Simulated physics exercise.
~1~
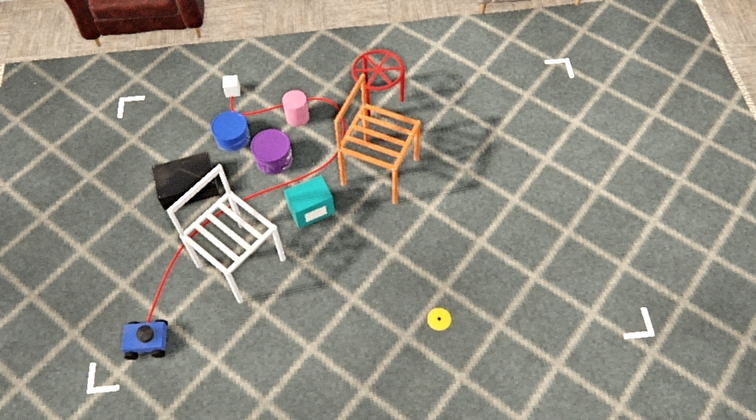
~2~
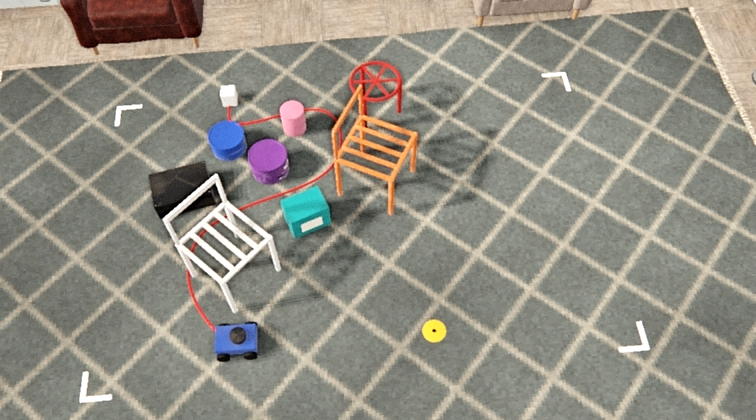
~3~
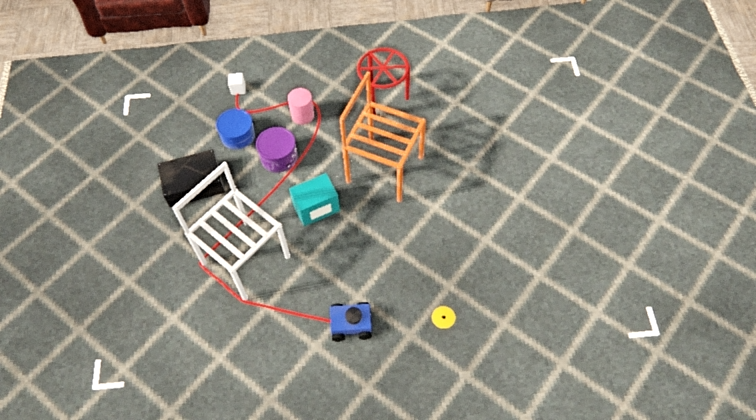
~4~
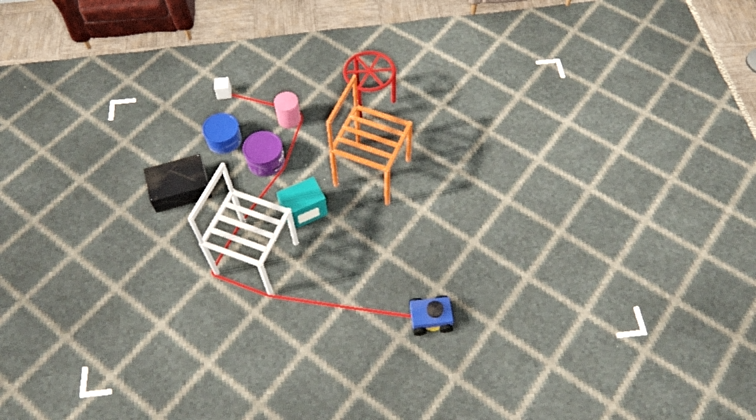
White chair shifting slightly right as a blue cart trailing a red lead drives right across a rug onto a yellow mark.
